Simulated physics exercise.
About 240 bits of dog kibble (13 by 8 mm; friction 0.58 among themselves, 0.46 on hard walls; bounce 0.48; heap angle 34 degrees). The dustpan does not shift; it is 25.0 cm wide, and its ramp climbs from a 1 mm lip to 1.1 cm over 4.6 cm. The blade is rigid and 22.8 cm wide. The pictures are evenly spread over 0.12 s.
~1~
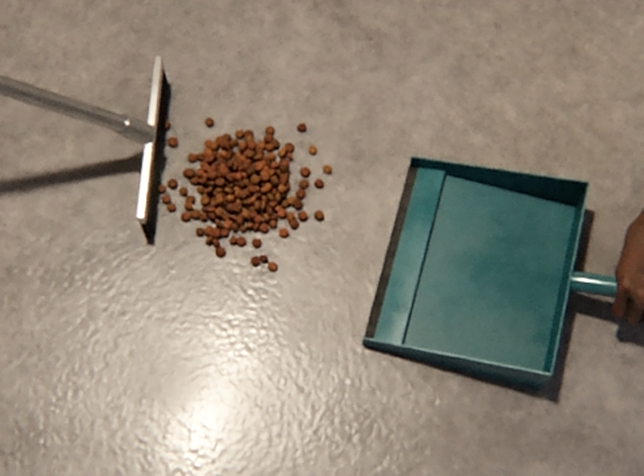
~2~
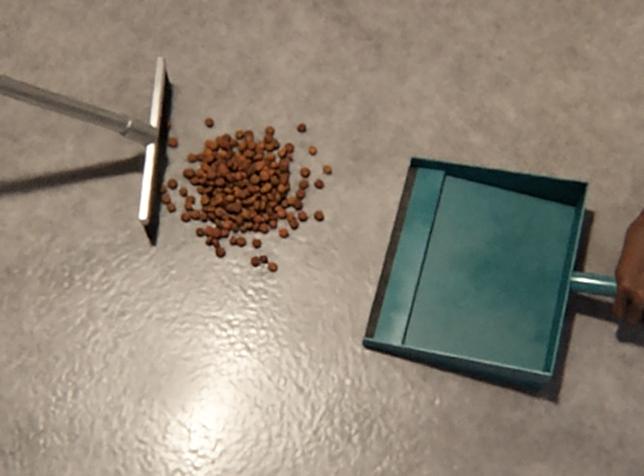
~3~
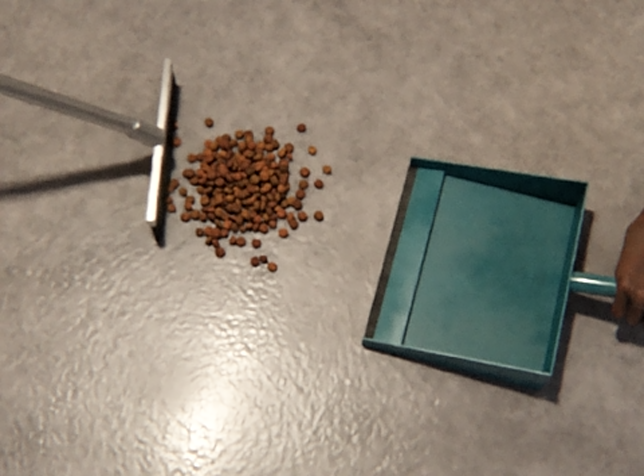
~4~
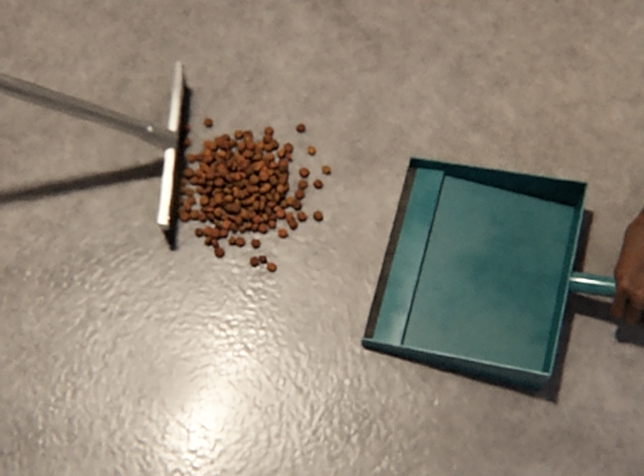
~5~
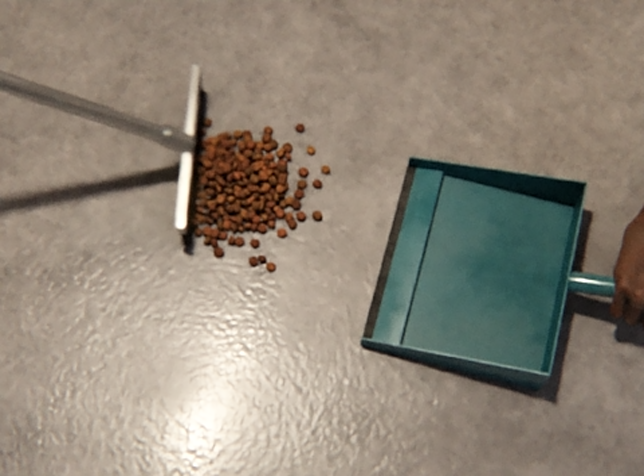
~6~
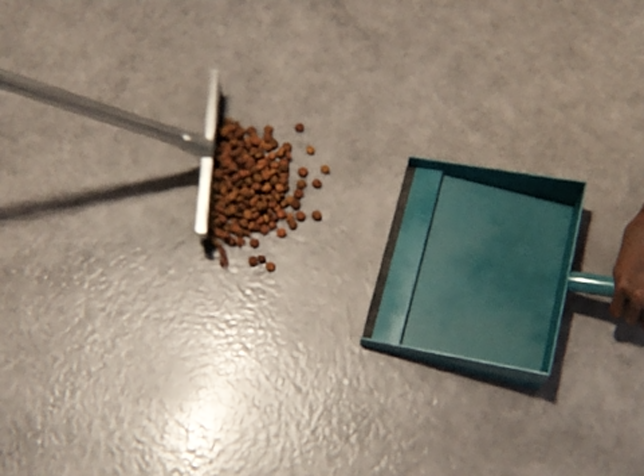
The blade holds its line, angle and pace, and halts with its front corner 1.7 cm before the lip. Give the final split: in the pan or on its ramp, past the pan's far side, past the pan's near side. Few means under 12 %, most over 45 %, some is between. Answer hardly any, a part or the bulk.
Pan the bulk, far side a part, near side hardly any.
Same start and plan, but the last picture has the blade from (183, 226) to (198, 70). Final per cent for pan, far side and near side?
Pan 35, far 20, near 0.
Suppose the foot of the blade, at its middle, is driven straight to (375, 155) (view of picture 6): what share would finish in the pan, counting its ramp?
Some 35 per cent.
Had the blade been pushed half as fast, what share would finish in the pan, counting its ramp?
In that case some 30 per cent.
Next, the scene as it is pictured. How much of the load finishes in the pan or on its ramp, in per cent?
About 50 per cent.
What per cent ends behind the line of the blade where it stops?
About 0 per cent.
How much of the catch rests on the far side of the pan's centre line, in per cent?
About 70 per cent.
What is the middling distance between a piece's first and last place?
About 22 cm.
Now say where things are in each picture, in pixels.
Blade from (142, 219) to (160, 63), moved 0.0 cm, 0 of the pieces shifted so far; middle of the pieces at (244, 186); pan at (488, 277), in the first frame.
Blade from (144, 220) to (162, 64), moved 0.3 cm, 0 of the pieces shifted so far; middle of the pieces at (244, 186), in the second frame.
Blade from (152, 222) to (169, 66), moved 1.3 cm, 3 of the pieces shifted so far; middle of the pieces at (244, 186), in the third frame.
Blade from (164, 225) to (180, 69), moved 3.0 cm, 7 of the pieces shifted so far; middle of the pieces at (243, 186), in the fourth frame.
Blade from (181, 229) to (197, 72), moved 5.3 cm, 62 of the pieces shifted so far; middle of the pieces at (244, 186), in the fifth frame.
Blade from (202, 234) to (216, 76), moved 7.9 cm, 180 of the pieces shifted so far; middle of the pieces at (250, 181); pan at (486, 277), in the sixth frame.
Then, 0.11 s after the last picture, middle of the blade 13 cm from the lip; 0 % over the lip, far side 10 %, near side 0 %.
Then, 0.19 s after the last picture, middle of the blade 6 cm from the lip; 5 % over the lip, far side 15 %, near side 0 %.
Then, 0.39 s after the last picture, middle of the blade 4 cm from the lip; 50 % over the lip, far side 20 %, near side 0 %.
In the end, pan 50 %, far side 20 %, near side 0 %, in front of the lip or behind the blade 30 %.
